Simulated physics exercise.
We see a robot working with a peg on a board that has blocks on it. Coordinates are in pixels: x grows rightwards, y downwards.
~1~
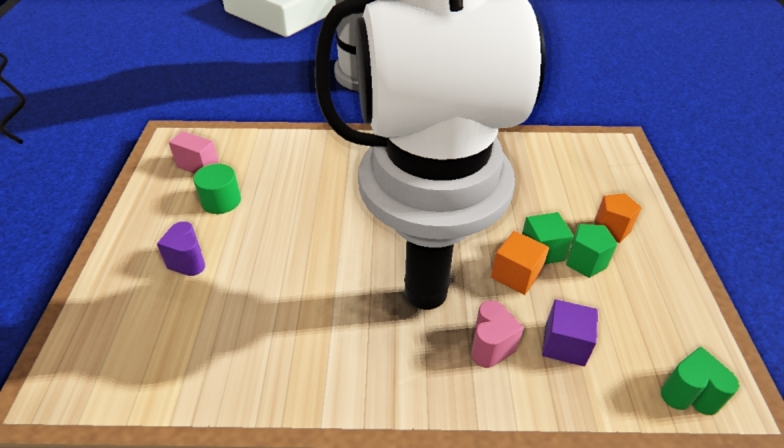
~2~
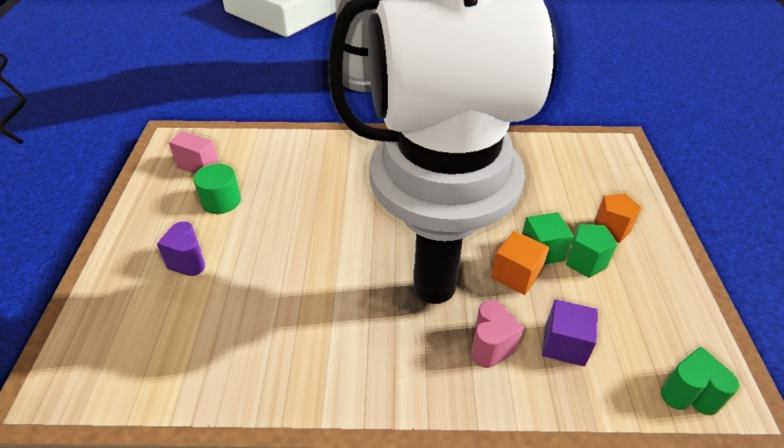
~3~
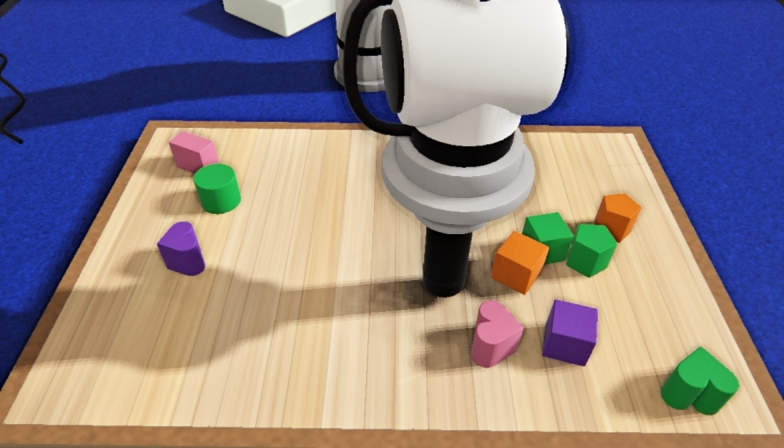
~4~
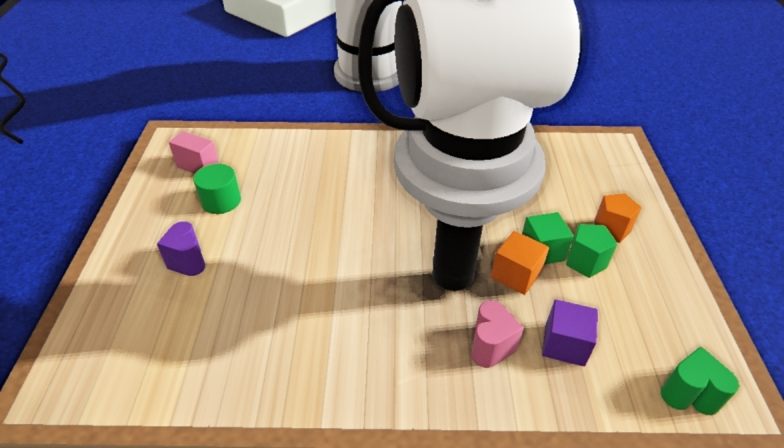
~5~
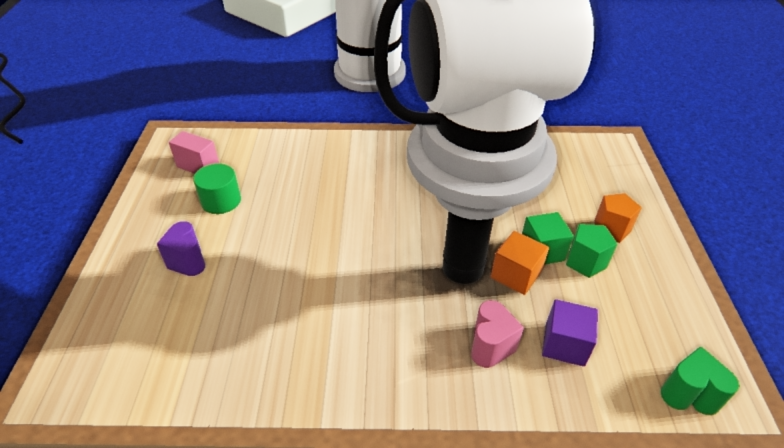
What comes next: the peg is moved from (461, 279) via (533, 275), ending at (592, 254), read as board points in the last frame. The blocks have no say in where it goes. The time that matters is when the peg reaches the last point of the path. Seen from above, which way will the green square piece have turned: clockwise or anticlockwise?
Answer: Against the clock.
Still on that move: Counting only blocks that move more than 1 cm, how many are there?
It moves three or more blocks.
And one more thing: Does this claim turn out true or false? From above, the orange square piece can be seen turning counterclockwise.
It is false.
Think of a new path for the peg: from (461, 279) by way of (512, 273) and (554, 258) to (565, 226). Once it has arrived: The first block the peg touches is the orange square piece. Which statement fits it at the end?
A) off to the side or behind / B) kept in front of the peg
Option A.
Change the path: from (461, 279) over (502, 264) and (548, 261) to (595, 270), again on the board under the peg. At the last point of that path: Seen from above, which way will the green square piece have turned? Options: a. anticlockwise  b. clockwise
Option a.
The first path, step by step. One third of the way, peg (514, 268); orange square piece (564, 247); green square piece (565, 219), turned 50° anticlockwise; green five-sided block (602, 235).
Two thirds of the way, peg (558, 260); orange square piece (612, 247), turned 20° clockwise; green square piece (576, 213), turned 75° anticlockwise; green five-sided block (636, 229), turned 45° anticlockwise; orange five-sided block (624, 202).
At the end, peg (596, 245); orange square piece (645, 245), turned 65° clockwise; green square piece (580, 204), turned 95° anticlockwise; green five-sided block (676, 228), turned 65° anticlockwise; orange five-sided block (624, 201), turned 20° anticlockwise.
